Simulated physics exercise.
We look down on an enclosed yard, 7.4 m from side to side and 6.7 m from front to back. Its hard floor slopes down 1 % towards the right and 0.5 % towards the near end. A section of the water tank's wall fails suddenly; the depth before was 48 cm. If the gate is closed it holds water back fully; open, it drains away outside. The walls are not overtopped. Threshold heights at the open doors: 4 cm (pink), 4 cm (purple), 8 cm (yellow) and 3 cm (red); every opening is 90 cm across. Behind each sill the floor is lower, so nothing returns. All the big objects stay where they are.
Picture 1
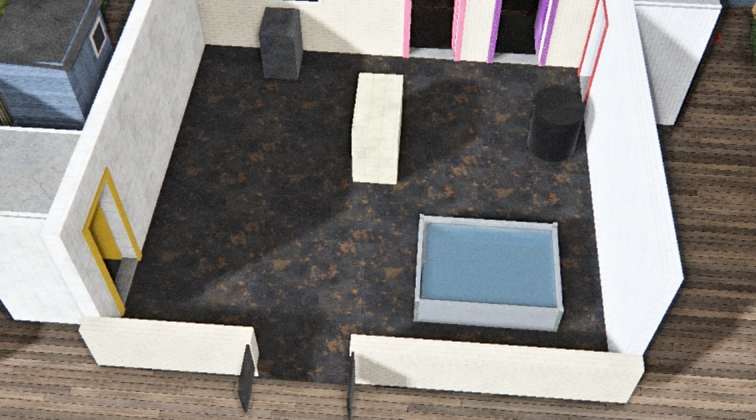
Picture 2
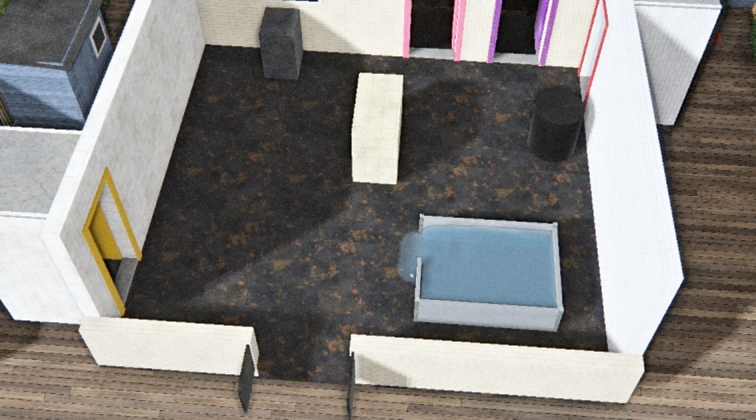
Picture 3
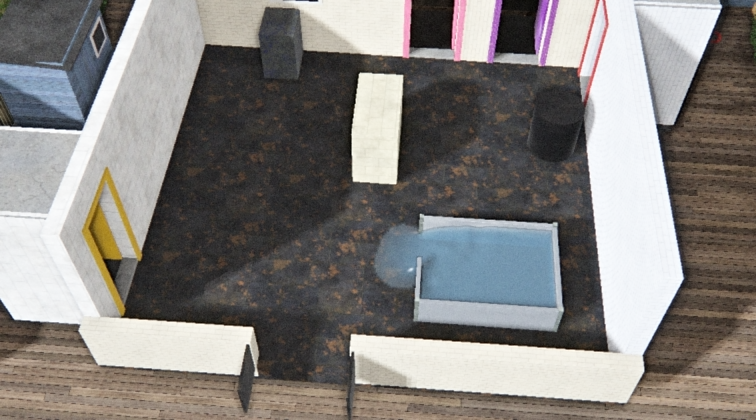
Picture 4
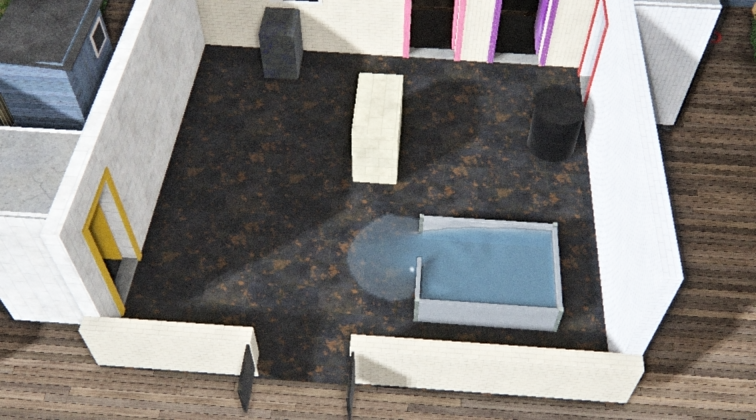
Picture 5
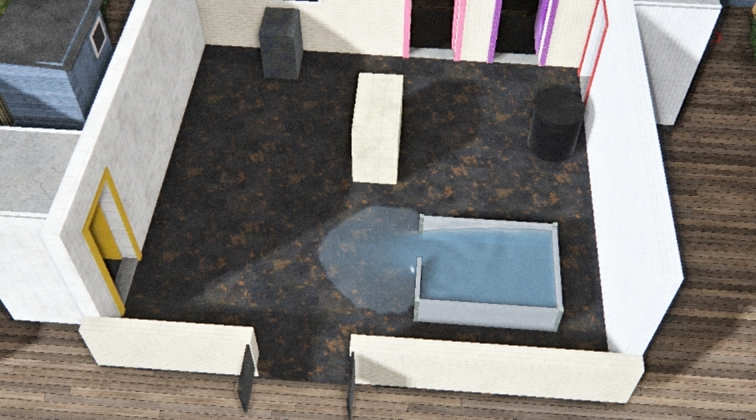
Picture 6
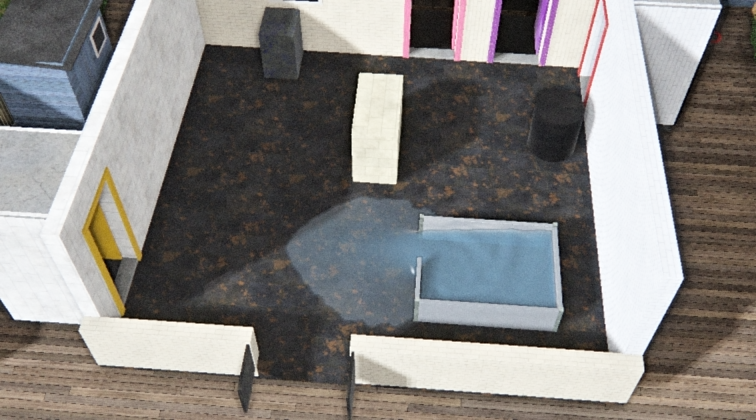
Walled yard with dark speckled floor, water pouring through a gap in a tank's left side and spreading leftward in a widening sheet.
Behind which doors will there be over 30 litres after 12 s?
Door by door: At the pink door it keeps below the limit; at the purple door it keeps below the limit; at the yellow door it does not reach the limit; at the red door it stays under the limit.
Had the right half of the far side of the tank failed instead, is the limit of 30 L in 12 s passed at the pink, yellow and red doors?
Against that limit: Pink over, yellow below, red past it.
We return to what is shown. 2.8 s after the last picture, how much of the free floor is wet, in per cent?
Near 40 per cent is wet.
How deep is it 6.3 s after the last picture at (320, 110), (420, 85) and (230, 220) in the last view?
Roughly 2, 0 and 6 cm, in turn.
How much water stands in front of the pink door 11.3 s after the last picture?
Some 3.0 cm.
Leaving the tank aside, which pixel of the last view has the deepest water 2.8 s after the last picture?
At about (124, 310).
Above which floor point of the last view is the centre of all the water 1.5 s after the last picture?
Around (410, 264).
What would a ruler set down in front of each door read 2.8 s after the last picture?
Depths in cm: Pink 0, purple 0, yellow 11, red 0.
Then, 0.7 s after the last picture water covers 20 % of the floor and is deepest (24 cm) near (410, 253); pink door not reached, purple door not reached, yellow door not reached, red door not reached.
Then, 1.5 s after the last picture water covers 30 % of the floor and is deepest (20 cm) near (410, 253); pink door not reached, purple door not reached, yellow door not reached, red door not reached.
Then, 2.8 s after the last picture water covers 40 % of the floor and is deepest (18 cm) near (124, 310); pink door not reached, purple door not reached, yellow door 11 cm at the sill, 3 L in, red door not reached.
Then, 6.3 s after the last picture water covers 45 % of the floor and is deepest (8 cm) near (410, 253); pink door not reached, purple door not reached, yellow door 5 cm at the sill, 11 L in, red door not reached.
Then, 11.3 s after the last picture water covers 70 % of the floor and is deepest (6 cm) near (354, 359); pink door 3 cm at the sill, 0 L in, purple door not reached, yellow door 3 cm at the sill, 11 L in, red door not reached.
